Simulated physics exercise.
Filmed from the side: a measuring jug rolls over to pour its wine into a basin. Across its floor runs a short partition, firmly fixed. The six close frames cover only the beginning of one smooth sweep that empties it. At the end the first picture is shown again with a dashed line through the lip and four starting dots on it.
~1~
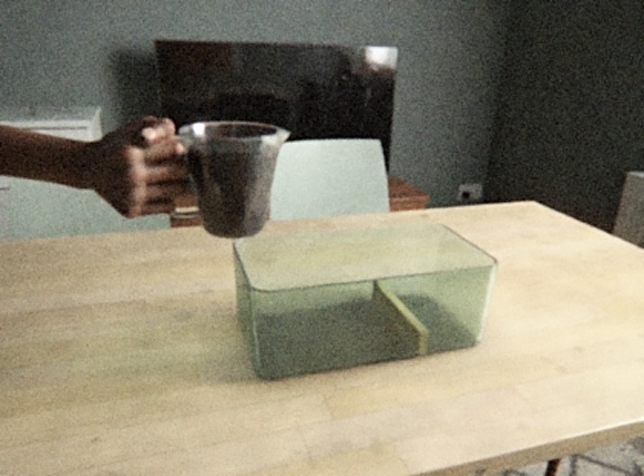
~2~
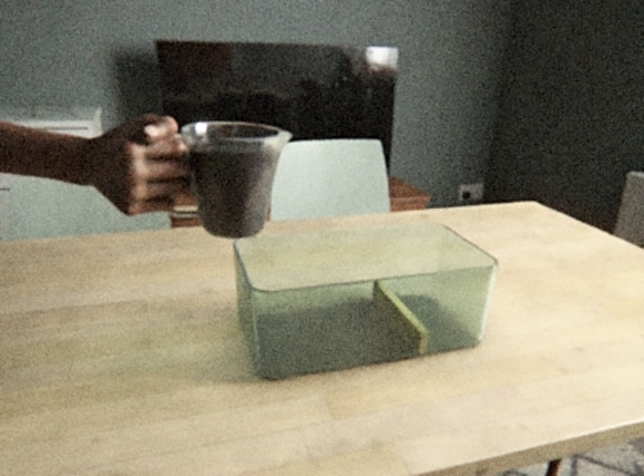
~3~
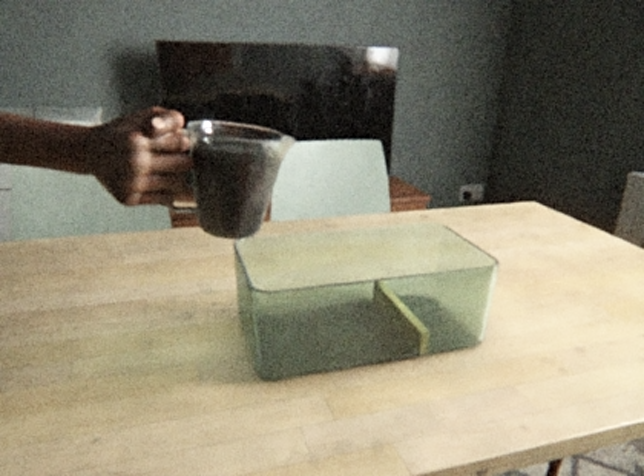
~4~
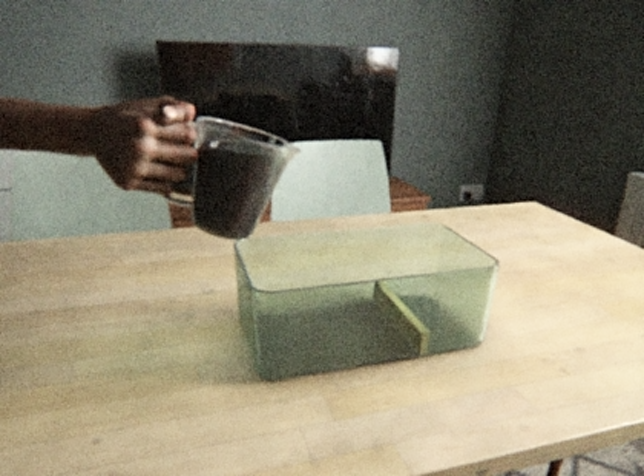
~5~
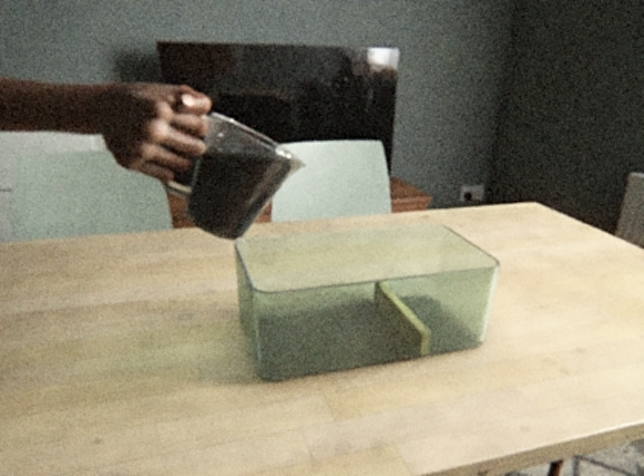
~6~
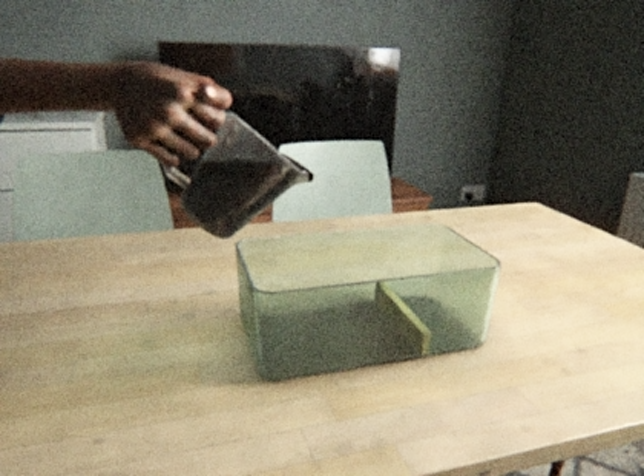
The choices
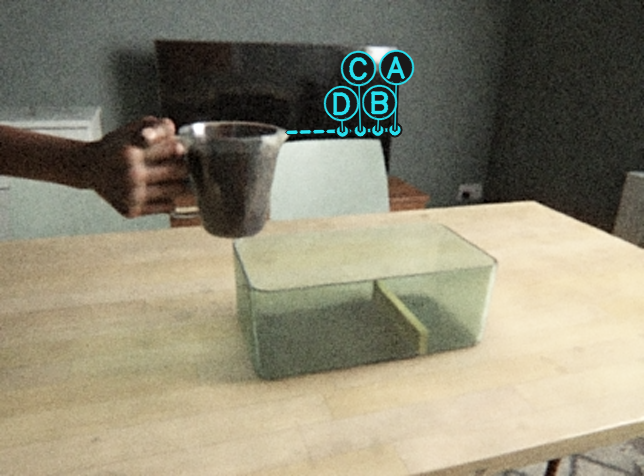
A measuring jug of dark liquid, held by a hand, tilts right above a basin.
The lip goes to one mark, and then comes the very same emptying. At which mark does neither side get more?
B beats the others.
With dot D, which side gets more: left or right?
The left one.
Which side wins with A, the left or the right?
The right side.
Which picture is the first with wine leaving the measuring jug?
In picture 6.
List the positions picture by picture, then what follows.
Upright, lip at (288, 132); basin from (254, 376) to (479, 340); top of the wall at (398, 303); nothing has left yet.
Upright, lip at (290, 134); nothing has left yet.
Tipped about 7°, lip at (294, 140); nothing has left yet.
Tipped about 16°, lip at (299, 150); nothing has left yet.
Tipped about 28°, lip at (304, 163); nothing has left yet.
Tipped about 41°, lip at (306, 179); wine is over the lip, down to (310, 179).
On the marked copy, A at (394, 129); B at (377, 130); C at (360, 130); D at (342, 131).
For dot A, about 28 % ends left of the wall and 69 % right of it; 3 % is lost outside.
For dot B, about 56 % ends left of the wall and 42 % right of it.
For dot C, about 72 % ends left of the wall and 26 % right of it.
For dot D, about 82 % ends left of the wall and 15 % right of it; 4 % is lost outside.
